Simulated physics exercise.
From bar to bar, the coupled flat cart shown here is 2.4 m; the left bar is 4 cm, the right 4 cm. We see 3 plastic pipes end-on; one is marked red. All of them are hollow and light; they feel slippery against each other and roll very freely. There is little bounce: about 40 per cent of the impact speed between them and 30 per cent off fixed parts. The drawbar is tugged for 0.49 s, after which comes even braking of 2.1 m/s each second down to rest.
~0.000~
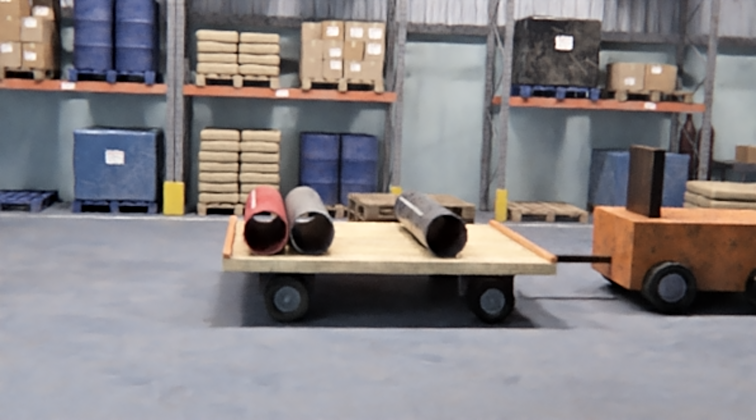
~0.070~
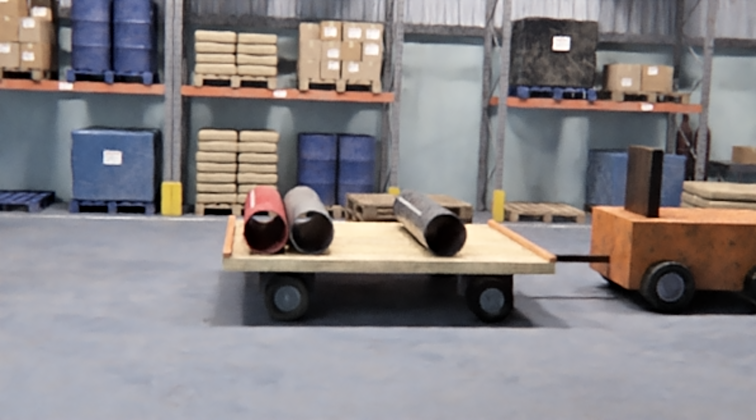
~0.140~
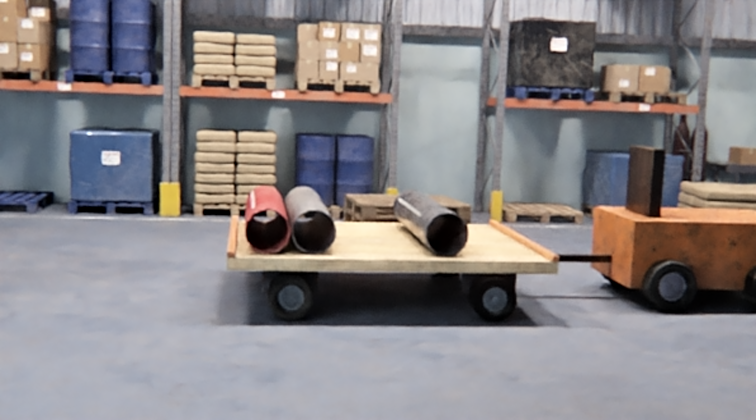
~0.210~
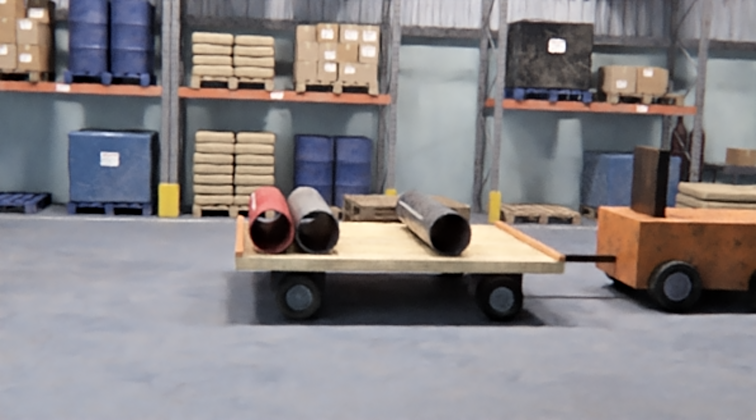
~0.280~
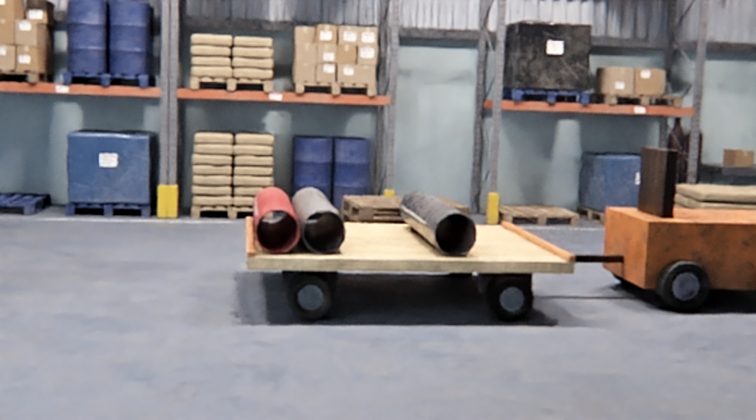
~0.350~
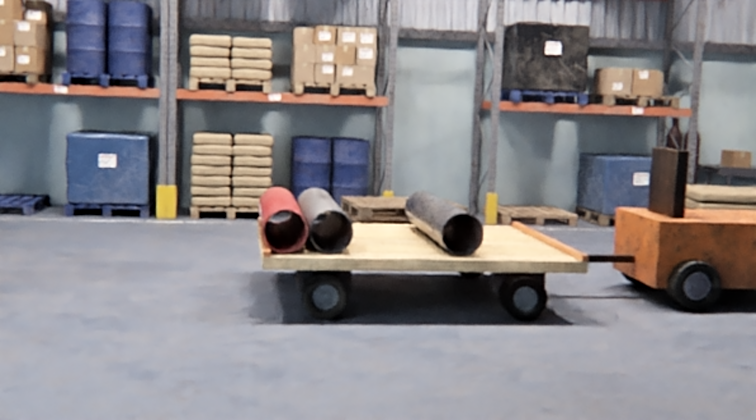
A flat cart carrying three pipes starts from rest and rolls slightly right behind an orange tug.
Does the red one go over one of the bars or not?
It will fall off.
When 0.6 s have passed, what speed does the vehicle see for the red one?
1.0 m/s, roughly.
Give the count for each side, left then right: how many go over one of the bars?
Left side: 1; right side: 0.
By 0.6 s, red is over the left bar and falling; 1 gone from the cart.
By 0.7 s, red is over the left bar and falling; 1 gone from the cart.
By 0.9 s, red is over the left bar and down; 1 gone from the cart.
Finally (6.9 s), red is over the left bar and down; 1 gone from the cart.
